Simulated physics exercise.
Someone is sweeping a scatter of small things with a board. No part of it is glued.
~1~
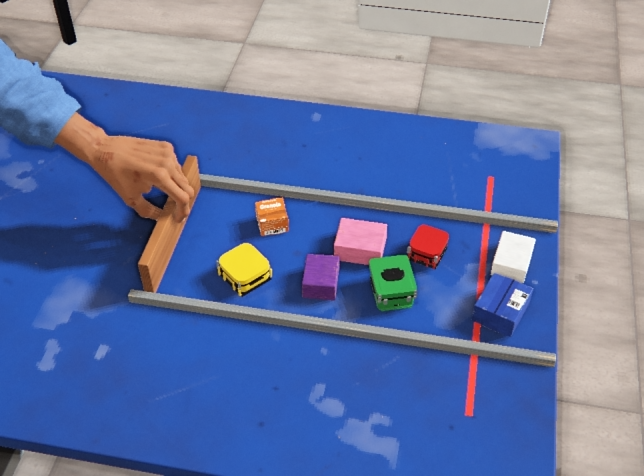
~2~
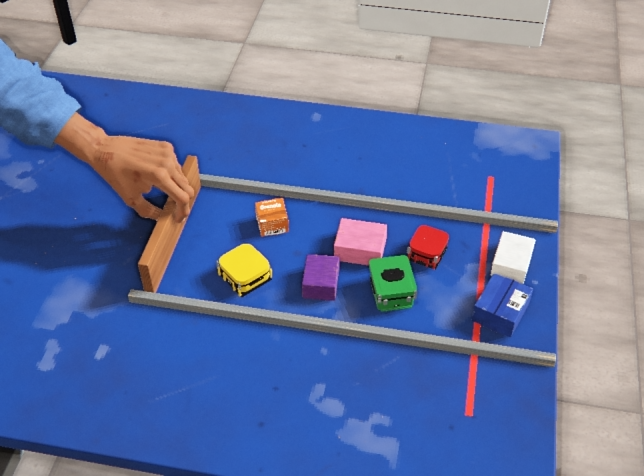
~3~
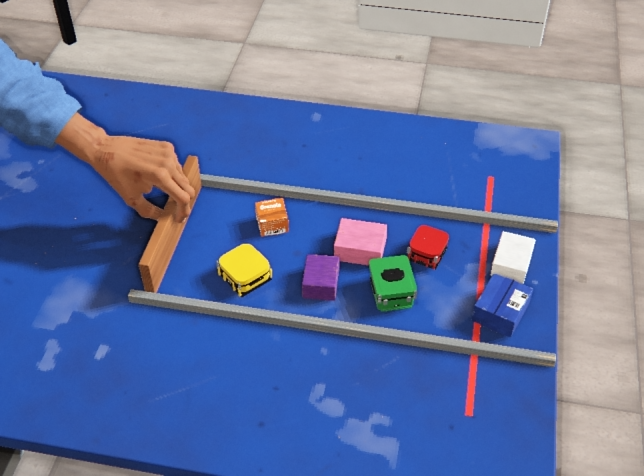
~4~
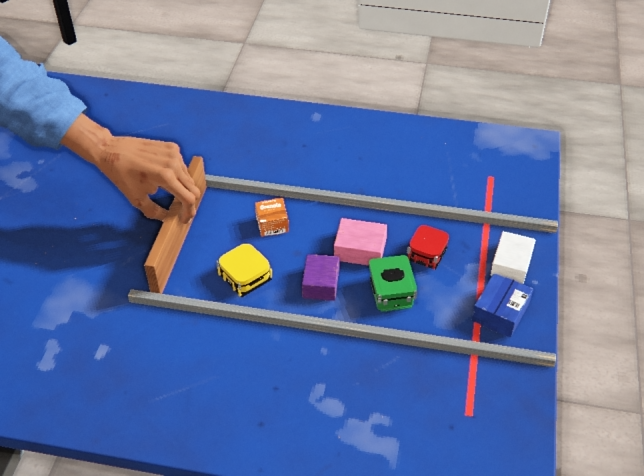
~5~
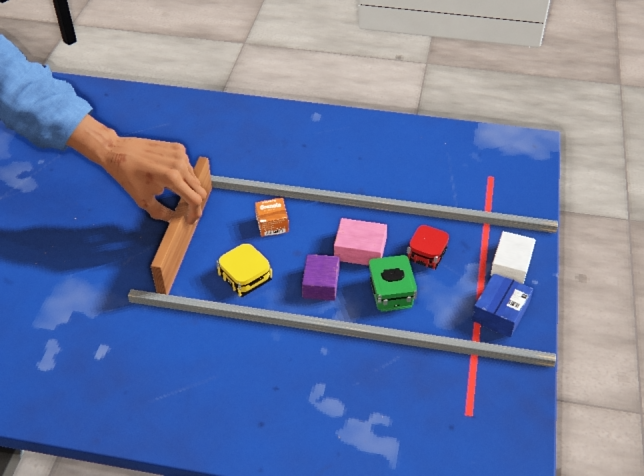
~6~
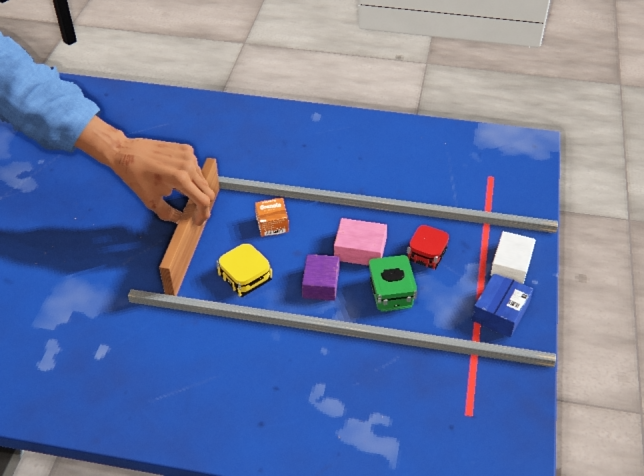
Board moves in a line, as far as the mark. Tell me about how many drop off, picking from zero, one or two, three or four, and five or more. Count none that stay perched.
The answer is three or four.
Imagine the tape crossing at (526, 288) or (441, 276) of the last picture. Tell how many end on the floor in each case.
Counts: 6, 2.
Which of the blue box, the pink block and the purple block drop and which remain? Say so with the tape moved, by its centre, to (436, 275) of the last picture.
Result - the blue box is gone, the pink block is safe, the purple block is safe.
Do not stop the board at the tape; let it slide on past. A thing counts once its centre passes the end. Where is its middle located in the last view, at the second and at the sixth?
First around (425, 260), then around (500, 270).
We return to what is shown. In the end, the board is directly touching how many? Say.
So the total is 2.
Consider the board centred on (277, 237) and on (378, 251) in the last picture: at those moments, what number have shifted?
Tally: First 3; then 7.
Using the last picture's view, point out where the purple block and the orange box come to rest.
The purple block stops around (540, 307); the orange box around (499, 253).
Early on, none off yet; white block at rest near (513, 257); blue box at rest near (502, 305); red case at rest near (428, 247).
Finally, the number that fall off is three or four; lost, green case, red case, blue box and white block.
